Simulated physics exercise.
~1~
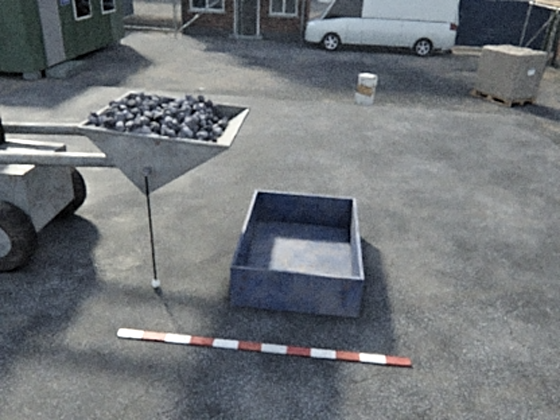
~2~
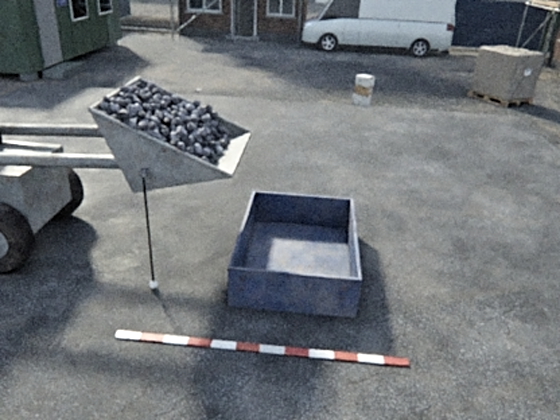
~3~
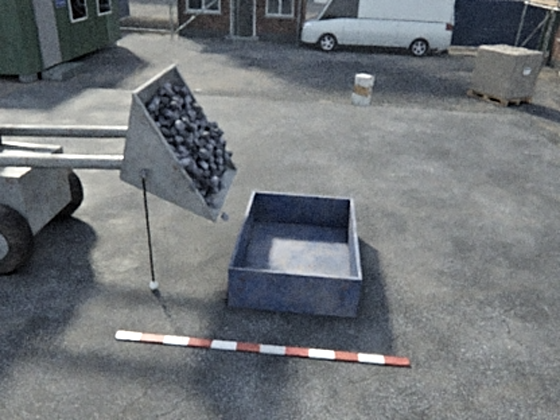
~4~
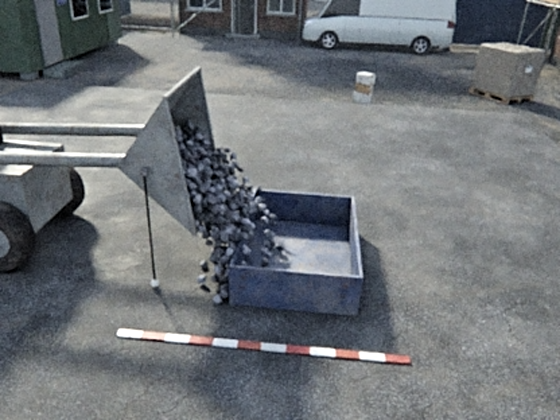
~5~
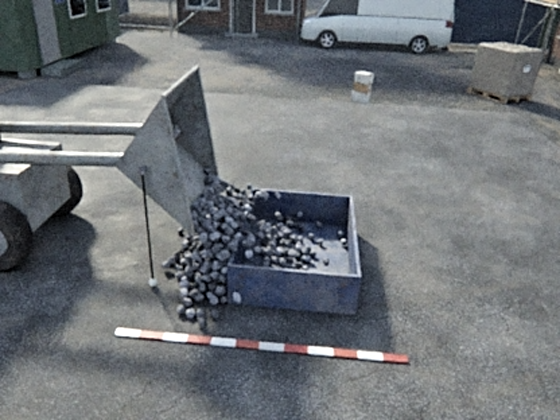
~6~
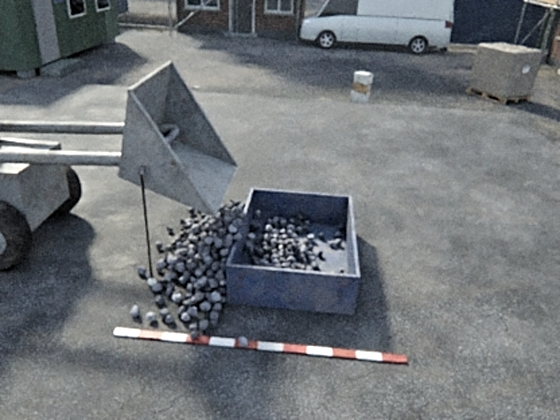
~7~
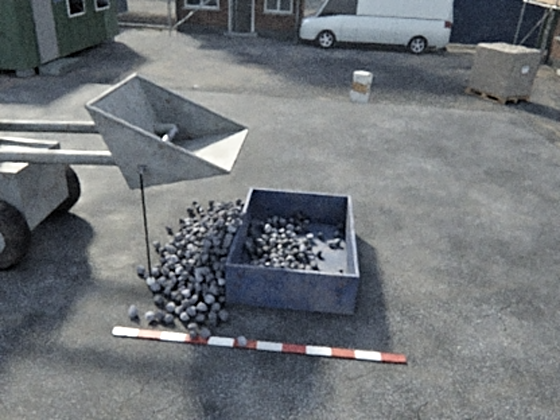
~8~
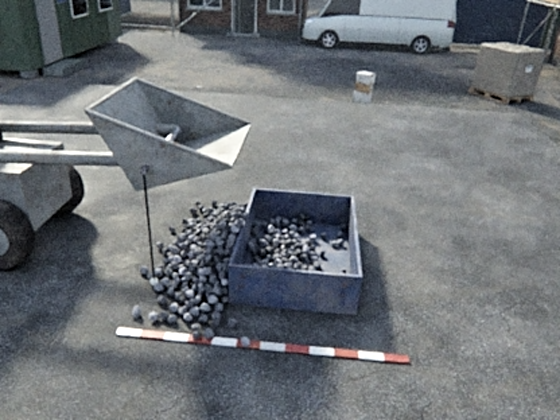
In a paved yard, a small loader on the left tipped its raised bucket of dark stones toward an open blue-grey bin, but most spilled onto the ground short of it and only some landed inside before the emptied bucket swung partway back.
